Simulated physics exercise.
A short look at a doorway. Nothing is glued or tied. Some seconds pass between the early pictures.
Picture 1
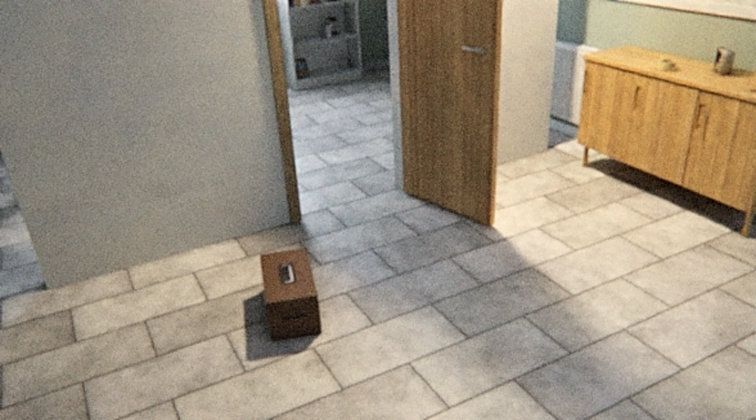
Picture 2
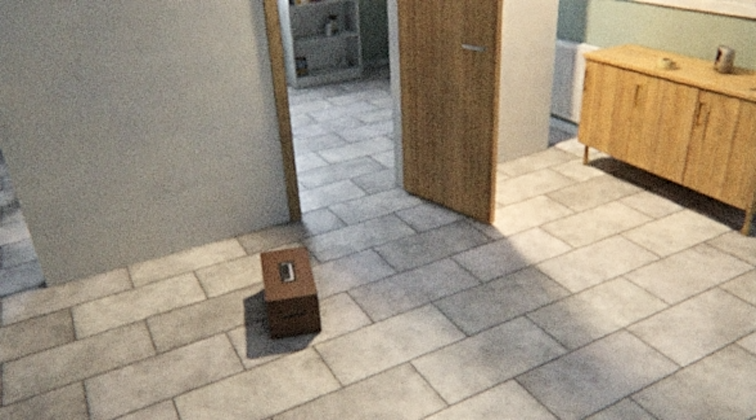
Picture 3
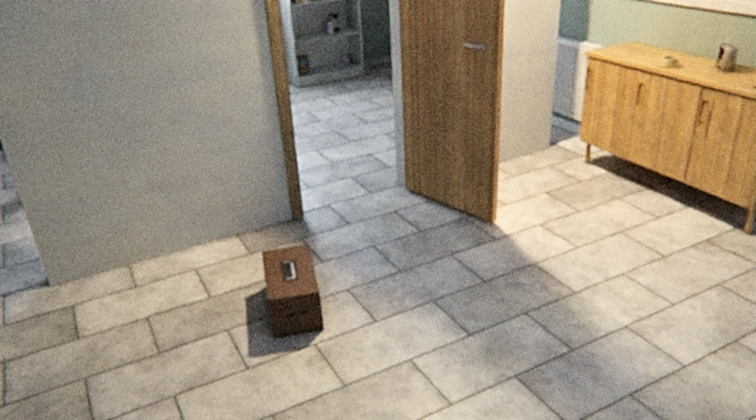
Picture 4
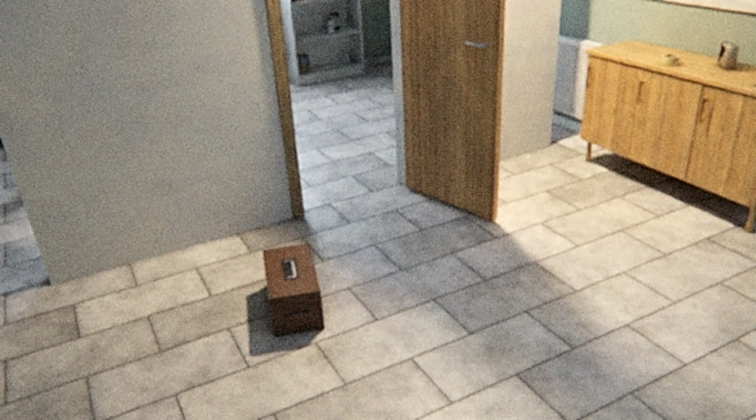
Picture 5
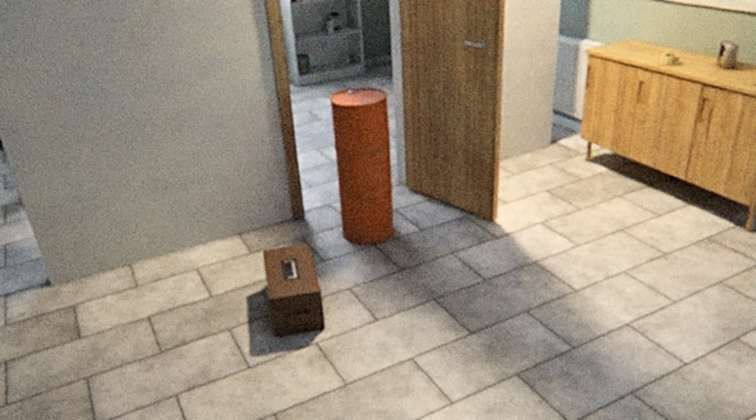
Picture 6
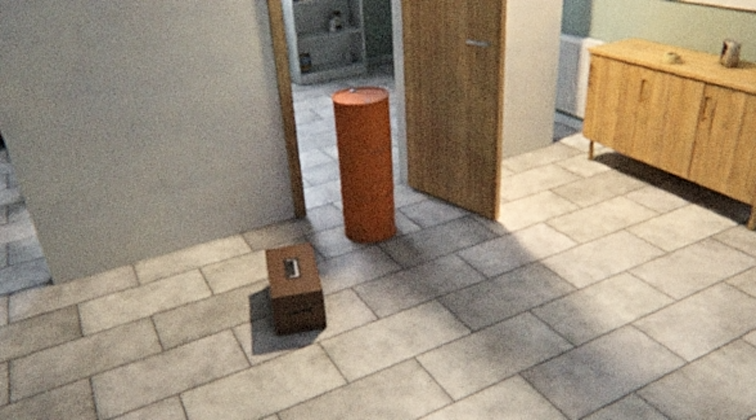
In this clip, a brown toolbox sits on a tiled floor near a wide-open wooden door, and nothing moves at first; then an orange drum appears upright in front of the doorway, where it stays still beside the motionless door.
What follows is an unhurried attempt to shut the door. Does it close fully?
Here the door stops short.
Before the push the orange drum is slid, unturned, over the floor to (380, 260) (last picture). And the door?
Then it reaches the frame.
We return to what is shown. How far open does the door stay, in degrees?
Some 50° open.
Then, 0.30 s on from there, door 96° open.
Then, 0.60 s on from there, door 74° open.
Then, 0.70 s on from there, door 65° open.
Then, 0.90 s on from there, door 53° open.
In the end, door 52° open; both unmoved. At the end, from the last picture's camera, orange drum near (363, 166).
